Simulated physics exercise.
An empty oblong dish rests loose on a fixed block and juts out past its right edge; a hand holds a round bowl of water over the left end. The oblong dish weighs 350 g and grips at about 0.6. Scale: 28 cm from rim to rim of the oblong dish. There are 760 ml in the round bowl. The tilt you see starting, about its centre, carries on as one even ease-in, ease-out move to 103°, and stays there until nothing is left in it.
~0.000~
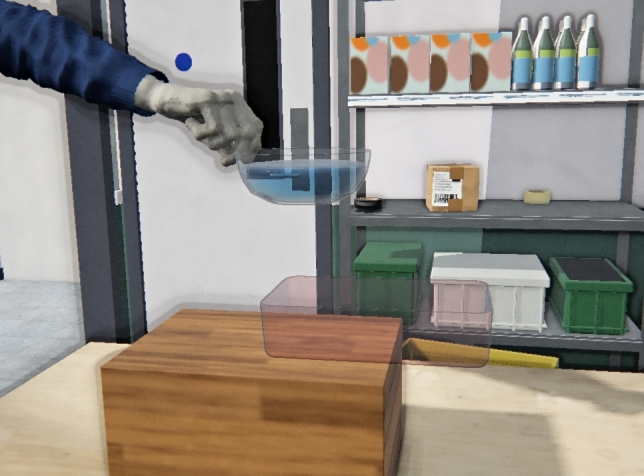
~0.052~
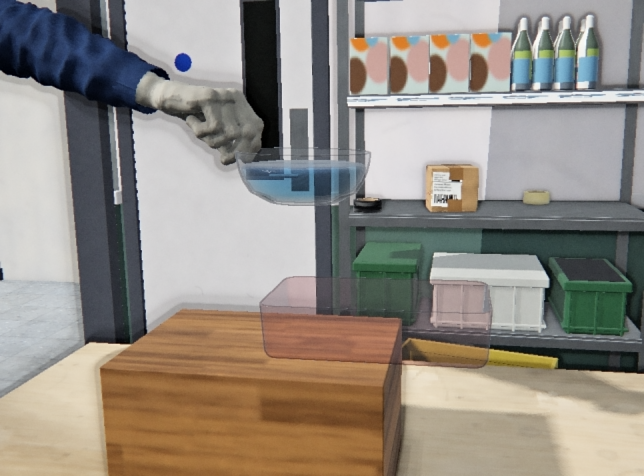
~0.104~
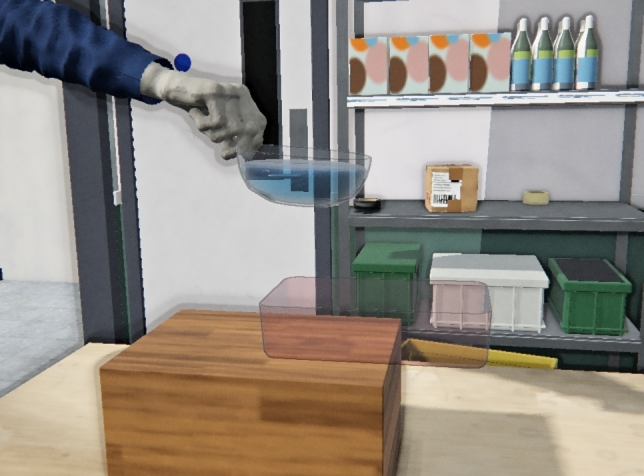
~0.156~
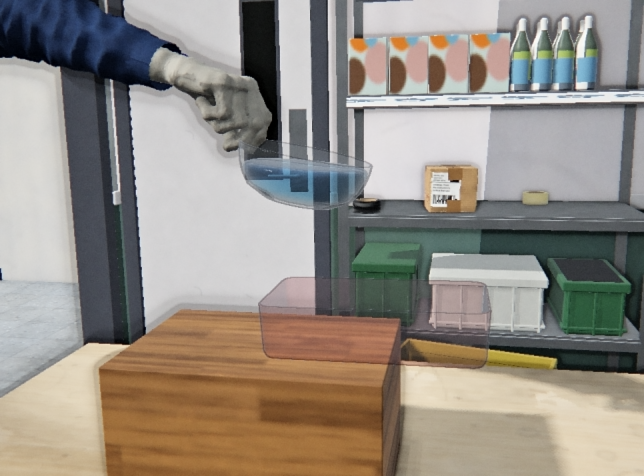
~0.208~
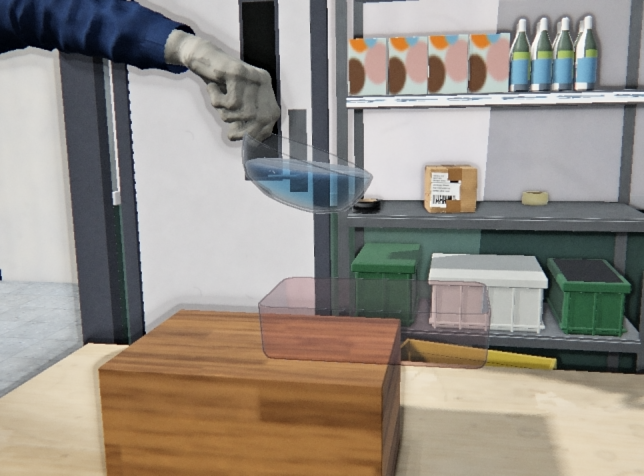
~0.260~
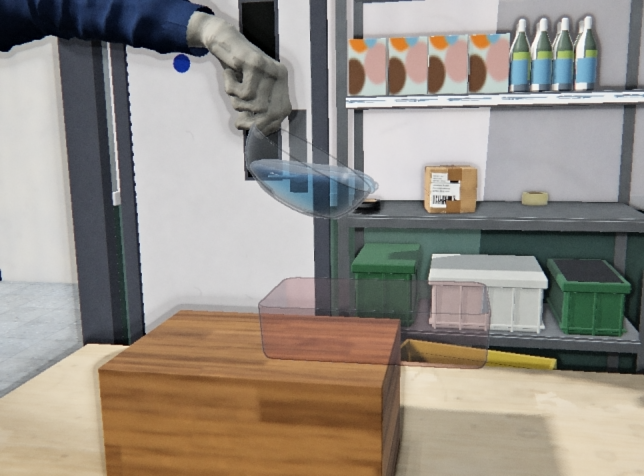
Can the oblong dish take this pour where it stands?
The oblong dish topples off.
After 0.54 s the tilt is 91° and 10 per cent is still to pour; the oblong dish leans 7° with 48 per cent in it.
After 0.75 s the tilt is 103° and 0 per cent is still to pour; the oblong dish leans 88° with 31 per cent in it.
After 0.96 s the tilt is 103° and 0 per cent is still to pour; the oblong dish leans 101° with 1 per cent in it.
After 1.20 s the tilt is 103° and 0 per cent is still to pour; the oblong dish leans 90° with 0 per cent in it.
In the end the oblong dish leans 90° with 0 per cent in it.
